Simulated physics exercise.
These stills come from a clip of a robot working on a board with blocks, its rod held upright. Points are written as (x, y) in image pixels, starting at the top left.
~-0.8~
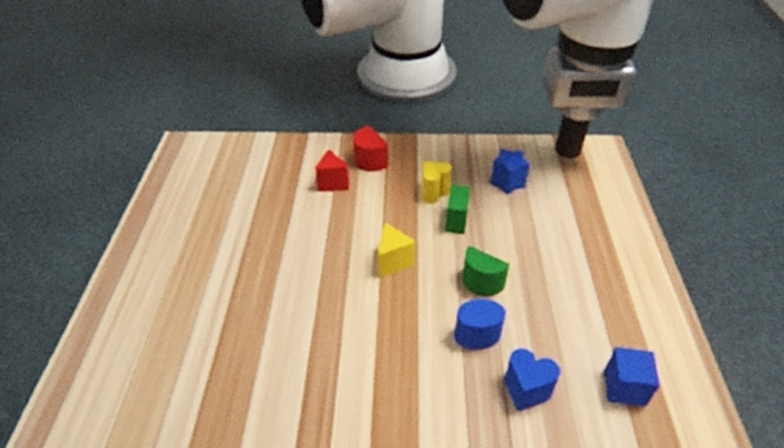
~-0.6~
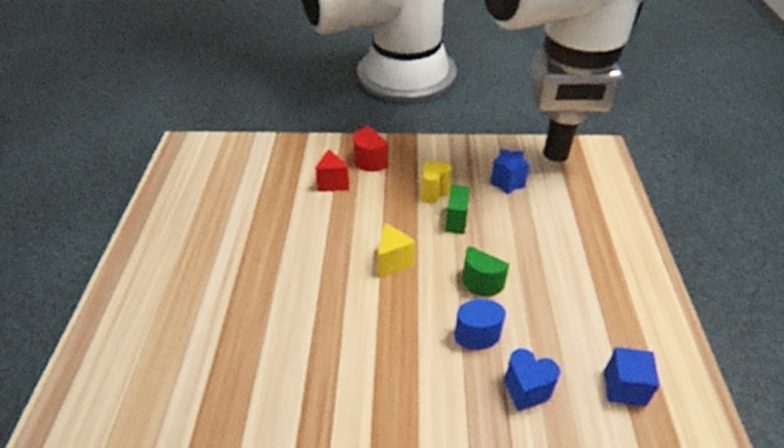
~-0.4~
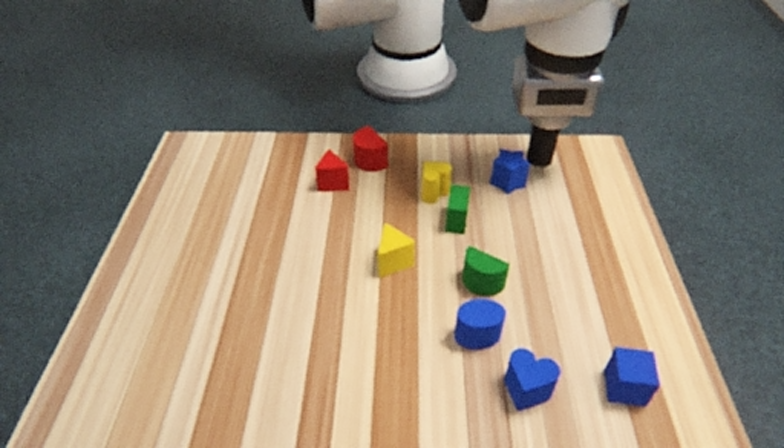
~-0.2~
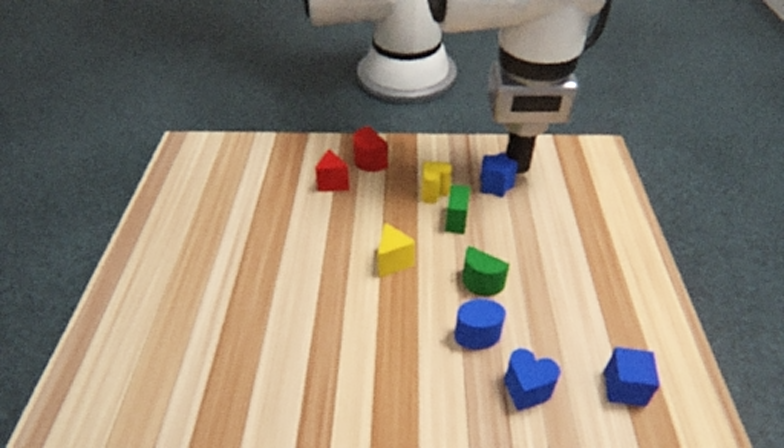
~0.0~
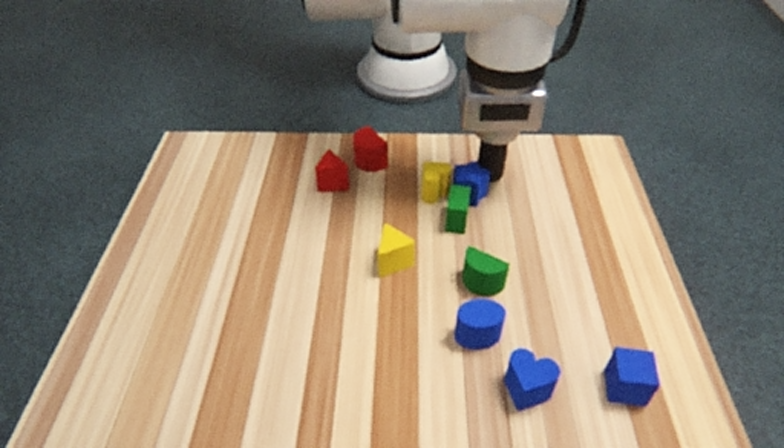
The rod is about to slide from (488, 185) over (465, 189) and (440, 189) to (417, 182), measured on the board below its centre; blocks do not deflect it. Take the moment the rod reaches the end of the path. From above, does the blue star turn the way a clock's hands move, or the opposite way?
From overhead, the rotation is counterclockwise.
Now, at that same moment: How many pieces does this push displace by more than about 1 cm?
Expect three or more.
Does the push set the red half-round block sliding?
No, I don't think so.
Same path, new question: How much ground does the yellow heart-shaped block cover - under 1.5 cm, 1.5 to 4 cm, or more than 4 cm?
Once the path ends, it will sit 1.5 to 4 cm from where it is now.
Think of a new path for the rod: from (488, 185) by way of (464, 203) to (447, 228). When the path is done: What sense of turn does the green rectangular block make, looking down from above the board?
It goes anticlockwise.
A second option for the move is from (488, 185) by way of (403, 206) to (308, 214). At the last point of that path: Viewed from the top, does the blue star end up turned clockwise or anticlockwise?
Answer: Anticlockwise.
What follows on the original path. Halfway along, rod at (453, 179); yellow heart-shaped block at (415, 172), turned 25° clockwise; green rectangular block at (451, 205); blue star at (443, 182), turned 25° anticlockwise.
At the end, rod at (417, 171); red half-round block unmoved; yellow heart-shaped block at (405, 173), turned 30° clockwise; green rectangular block at (451, 205); blue star at (437, 183), turned 45° anticlockwise.
